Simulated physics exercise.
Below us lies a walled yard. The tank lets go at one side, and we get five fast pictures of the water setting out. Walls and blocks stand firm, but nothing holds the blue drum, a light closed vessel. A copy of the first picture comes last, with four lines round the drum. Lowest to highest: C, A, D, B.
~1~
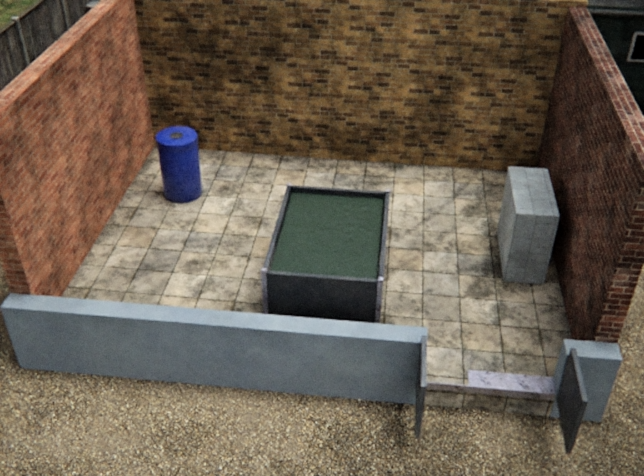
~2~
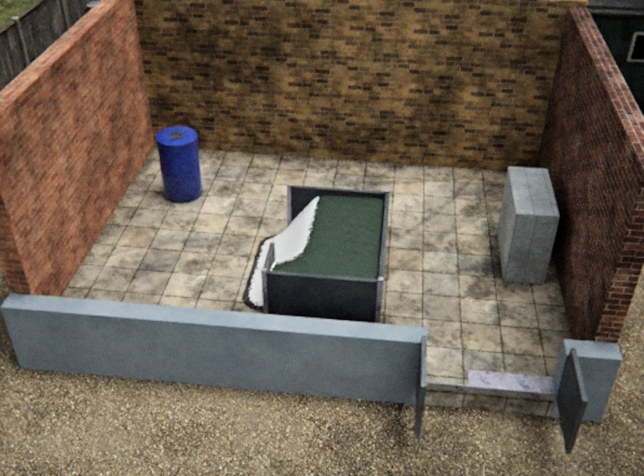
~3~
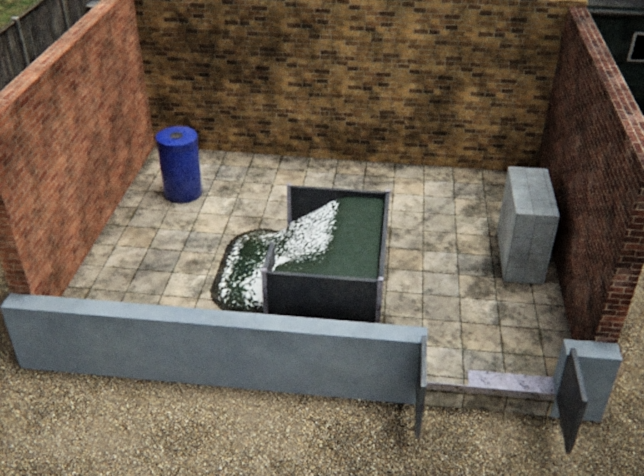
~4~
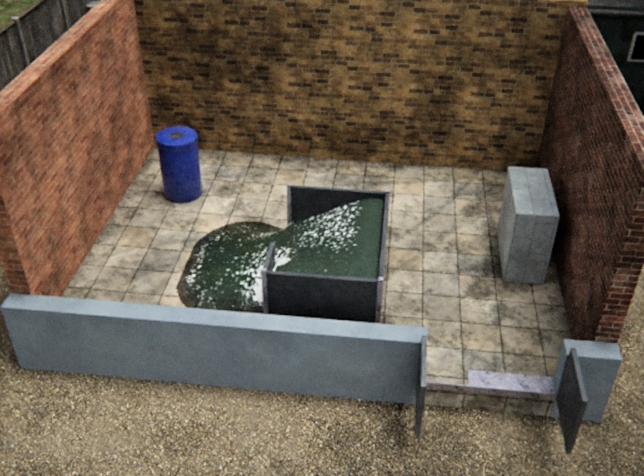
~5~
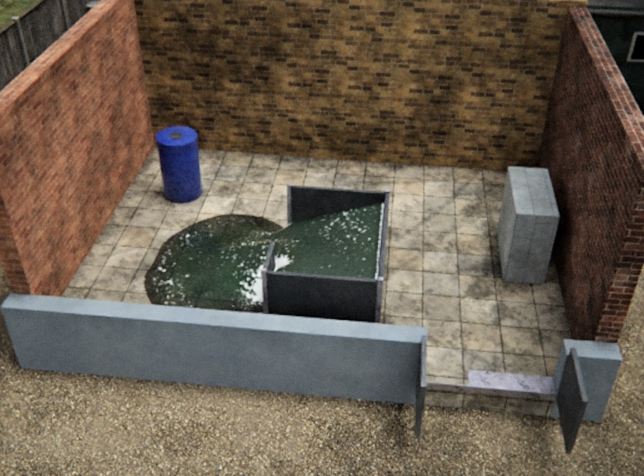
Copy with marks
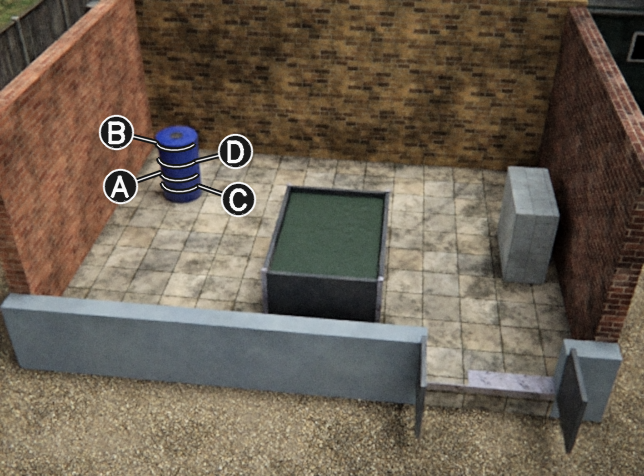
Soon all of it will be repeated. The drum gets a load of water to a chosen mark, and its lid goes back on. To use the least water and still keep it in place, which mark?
The limit is A.
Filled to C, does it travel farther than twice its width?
No, it does not.
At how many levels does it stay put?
Three of the four.
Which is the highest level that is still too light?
C.
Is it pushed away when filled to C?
Yes, it does.
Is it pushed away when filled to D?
No.
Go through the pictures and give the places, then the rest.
In the first picture, lid of the blue drum at (176, 136); tank full, its middle at (331, 235); open gate at (494, 337).
In the second picture, water covers 2 % of the ground, mostly out of sight from here.
In the third picture, 5 % of the ground under water, its edge towards the drum at (249, 234).
In the fourth picture, 9 % of the ground under water, its edge towards the drum at (216, 232).
In the fifth picture, lid of the blue drum at (176, 136); 13 % of the ground under water, its edge towards the drum at (206, 222).
In white, A at (175, 180); B at (171, 150); C at (176, 191); D at (173, 166); from the bottom up C, A, D, B.
Choosing A, it does not move.
Choosing B, it does not move.
Choosing C, it is pushed about its own width away.
Choosing D, it does not move.
